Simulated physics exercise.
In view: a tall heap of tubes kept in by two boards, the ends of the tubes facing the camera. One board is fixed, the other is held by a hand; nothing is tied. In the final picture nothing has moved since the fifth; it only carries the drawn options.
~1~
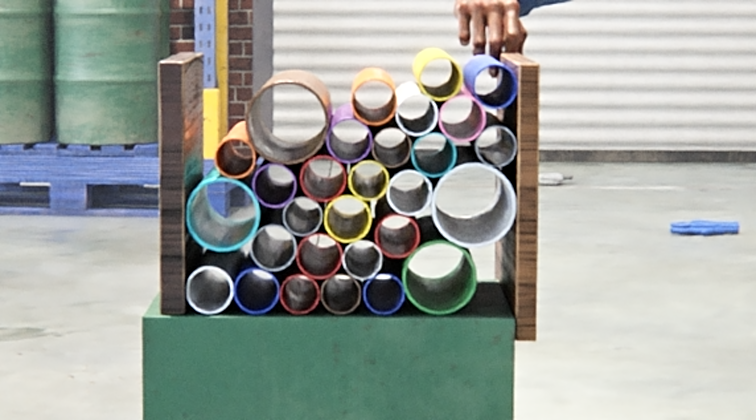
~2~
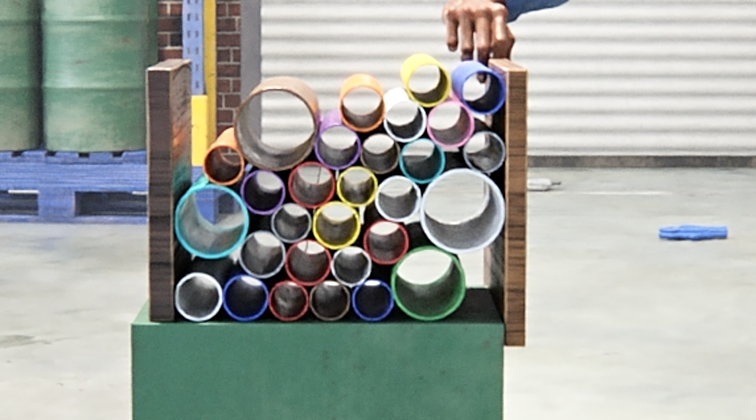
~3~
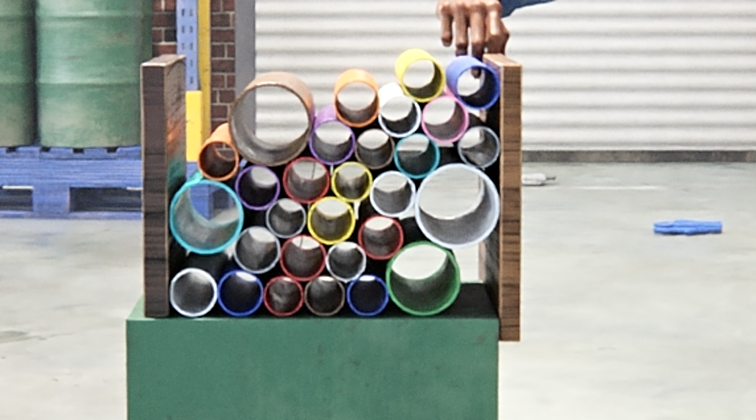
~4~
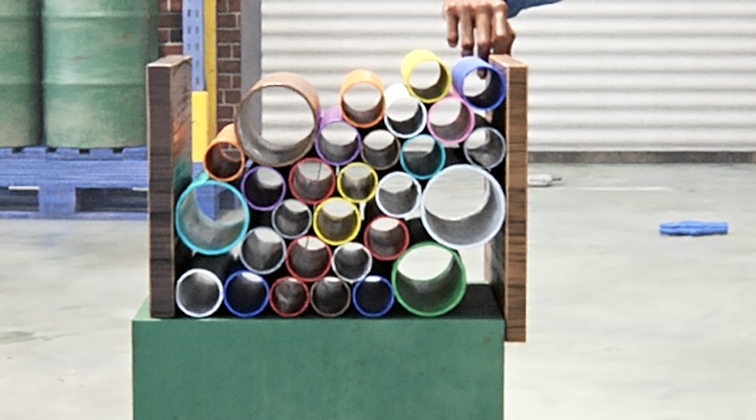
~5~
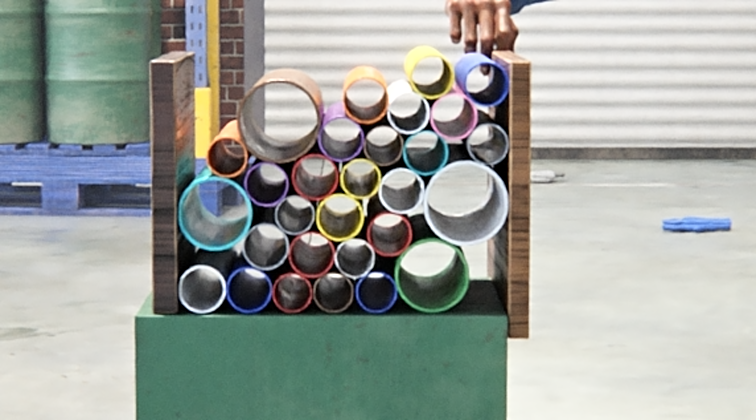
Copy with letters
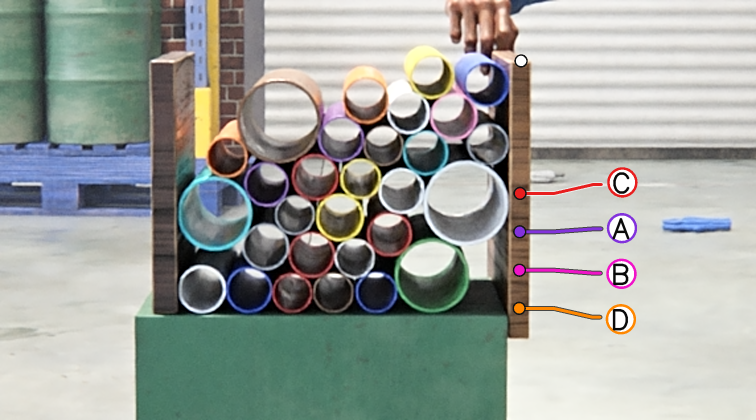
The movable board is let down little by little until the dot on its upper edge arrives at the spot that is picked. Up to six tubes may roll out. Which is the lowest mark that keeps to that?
At most to A.
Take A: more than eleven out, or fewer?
At A, fewer than eleven.
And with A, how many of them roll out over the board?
It comes to four.
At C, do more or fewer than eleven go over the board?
At C, fewer than eleven.
On the marked copy, A at (519, 232); B at (519, 270); C at (520, 194); D at (519, 308); the white dot at (521, 61).
Following A. Soon after the start, top of the board (509, 137).
Later, top of the board (509, 225).
In the end, top of the board (509, 231), four out over the board.
As for the rest, B more than six out over the board; C four out over the board; D more than six out over the board.
